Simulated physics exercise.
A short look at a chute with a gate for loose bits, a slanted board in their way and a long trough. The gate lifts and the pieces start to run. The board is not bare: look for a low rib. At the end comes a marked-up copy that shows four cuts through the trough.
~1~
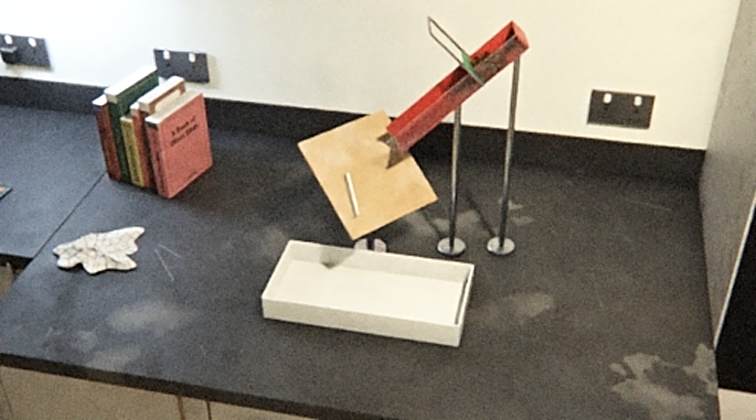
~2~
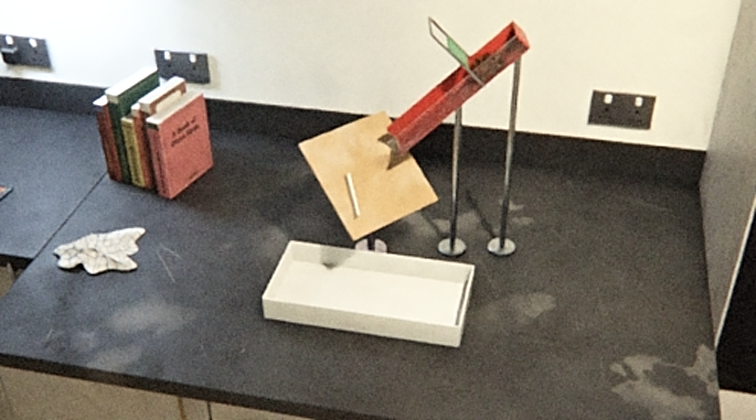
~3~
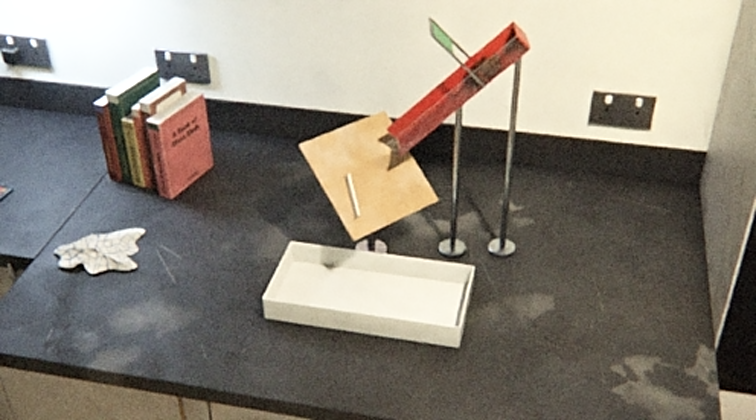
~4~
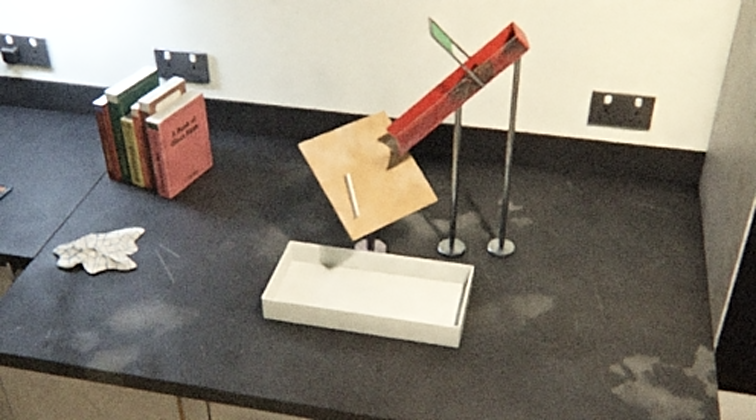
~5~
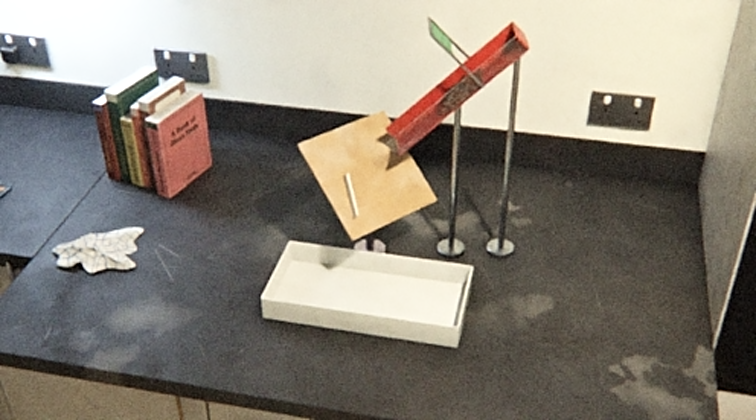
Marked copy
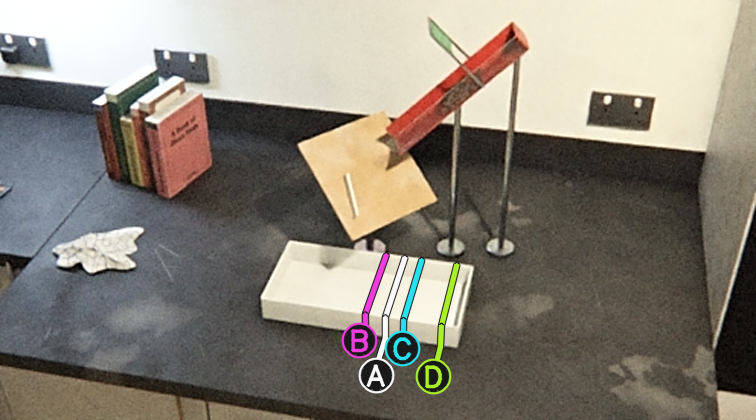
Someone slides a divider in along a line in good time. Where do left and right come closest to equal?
Take A.
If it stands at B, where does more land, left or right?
More lands on the right.
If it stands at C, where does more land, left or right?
The left side.
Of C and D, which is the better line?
That would be C.
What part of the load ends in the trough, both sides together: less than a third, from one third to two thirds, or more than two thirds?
It is more than two thirds.
On the marked copy, line A crosses the front rim at (385, 316); line B crosses the front rim at (365, 313); line C crosses the front rim at (403, 319); line D crosses the front rim at (441, 325).
If A is chosen, of what is caught, about two thirds on the left of the divider, about a third on the right.
If B is chosen, of what is caught, a small part on the left of the divider, nearly all on the right.
If C is chosen, of what is caught, most on the left of the divider, a small part on the right.
If D is chosen, of what is caught, all on the left of the divider, none on the right.
